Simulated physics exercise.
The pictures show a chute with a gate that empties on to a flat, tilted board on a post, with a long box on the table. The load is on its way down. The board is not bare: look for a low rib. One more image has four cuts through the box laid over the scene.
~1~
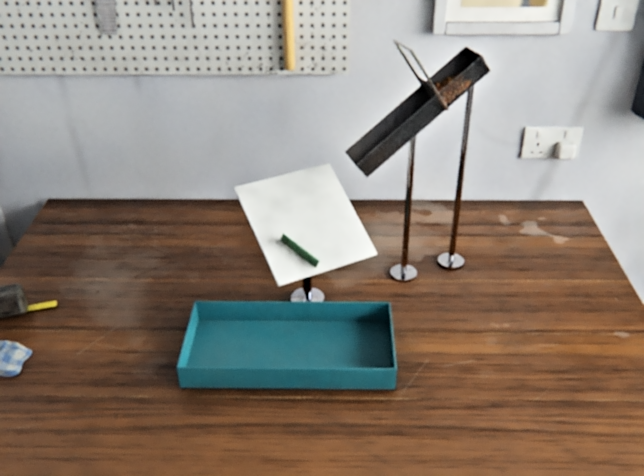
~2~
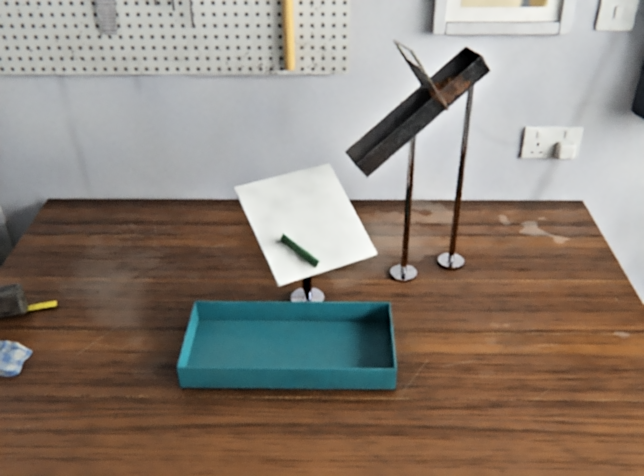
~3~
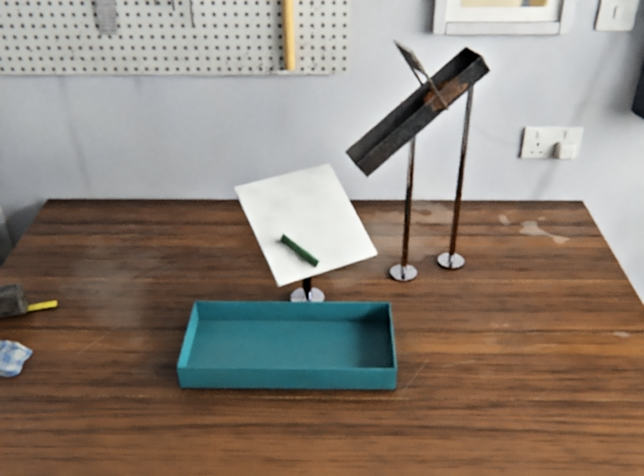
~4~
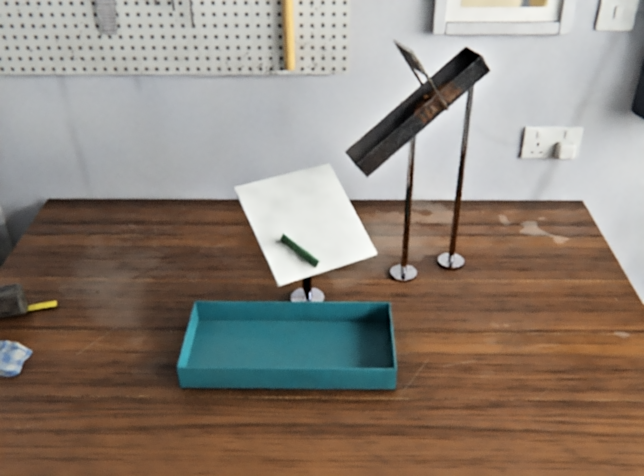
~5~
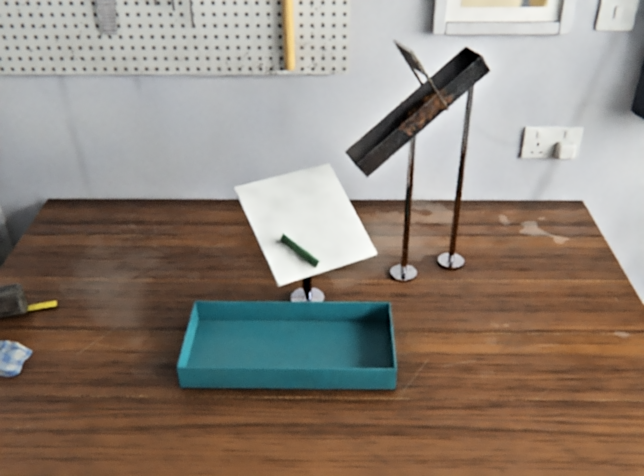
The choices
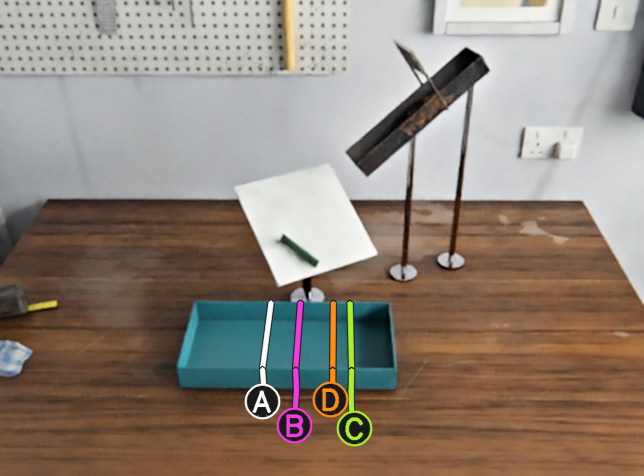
The clip opens on a brown load behind a gate in a dark, sloping chute, above a tilted white board with a green rib and an empty teal box on a wooden table. The gate shifts, then the load slides down and left, getting roughly halfway to the chute's lip.
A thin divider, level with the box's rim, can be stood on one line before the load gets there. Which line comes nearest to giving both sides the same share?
It is C.
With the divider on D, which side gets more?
More lands on the right.
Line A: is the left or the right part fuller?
The right side.
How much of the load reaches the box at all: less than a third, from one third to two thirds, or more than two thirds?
More than two thirds.
On the marked copy, line A crosses the front rim at (262, 368); line B crosses the front rim at (295, 368); line C crosses the front rim at (351, 369); line D crosses the front rim at (332, 369).
If A is chosen, of what is caught, about a tenth on the left of the divider, almost all on the right.
If B is chosen, of what is caught, about a tenth on the left of the divider, the larger part on the right.
If C is chosen, of what is caught, roughly half on the left of the divider, roughly half on the right.
If D is chosen, of what is caught, about a tenth on the left of the divider, the larger part on the right.
